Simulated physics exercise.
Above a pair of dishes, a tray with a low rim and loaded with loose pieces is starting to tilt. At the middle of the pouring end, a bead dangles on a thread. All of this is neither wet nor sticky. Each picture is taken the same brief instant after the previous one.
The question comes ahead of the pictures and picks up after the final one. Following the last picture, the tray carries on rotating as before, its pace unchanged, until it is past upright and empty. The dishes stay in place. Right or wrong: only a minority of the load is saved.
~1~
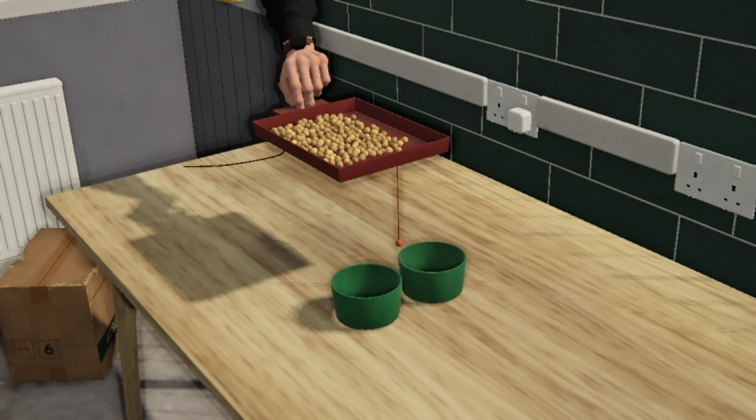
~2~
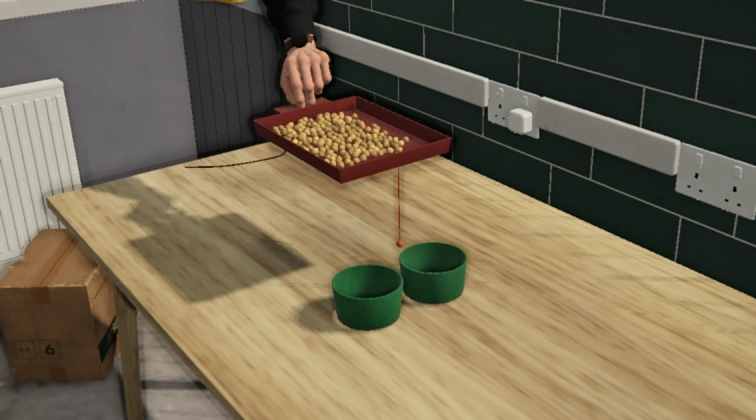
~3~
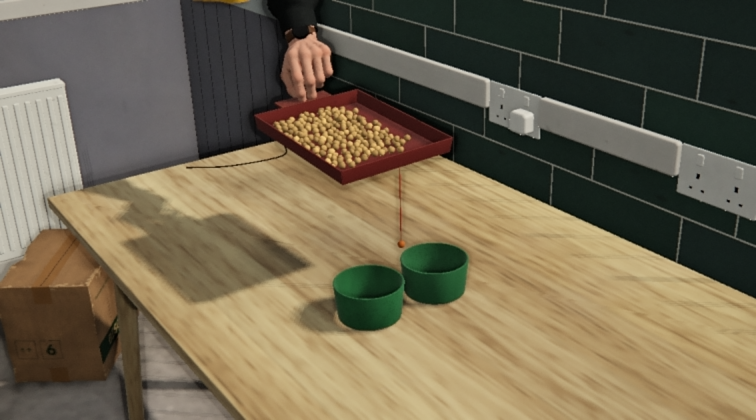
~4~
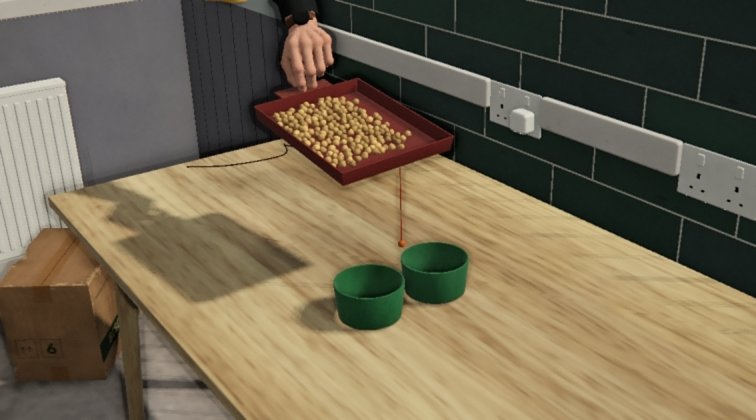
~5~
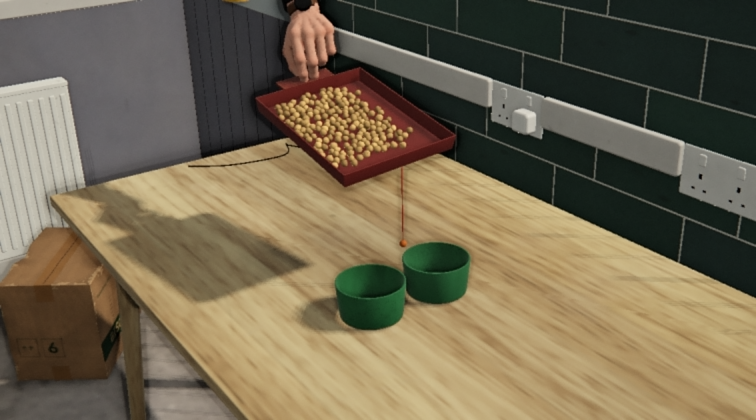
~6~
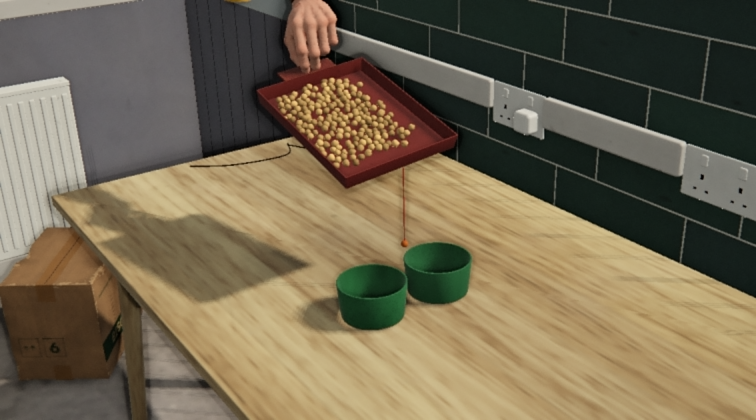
Wrong, most of it is saved.
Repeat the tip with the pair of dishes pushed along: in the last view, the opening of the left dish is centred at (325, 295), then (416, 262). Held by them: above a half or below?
Well, a majority share the first time and a minority share the next.
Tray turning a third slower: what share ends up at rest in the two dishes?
Roughly 90%.
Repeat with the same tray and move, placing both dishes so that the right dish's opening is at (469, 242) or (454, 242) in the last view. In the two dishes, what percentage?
Trial 1 near 30 percent, trial 2 near 40 percent.
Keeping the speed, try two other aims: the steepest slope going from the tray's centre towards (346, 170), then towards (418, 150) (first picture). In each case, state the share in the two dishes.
I'd expect around 50 in a hundred first and around 30 in a hundred second.
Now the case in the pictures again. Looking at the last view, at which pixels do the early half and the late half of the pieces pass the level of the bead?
The first part passes (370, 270); everything after passes (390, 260).
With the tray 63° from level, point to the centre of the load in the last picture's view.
The load is centred about (362, 142).
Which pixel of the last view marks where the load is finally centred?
(378, 307).
Soon after the last picture, tray tipped steeply; nearly all on the tray; a stray few in the air.
A little later, tray tipped past a quarter turn; most on the tray; a small part in the left dish; a stray few outside both; a small part in the air.
Later still, tray tipped past a quarter turn; most in the left dish; a small part in the right dish; about a quarter outside both.
At rest, tray tipped past a quarter turn; most in the left dish; a small part in the right dish; about a quarter outside both.
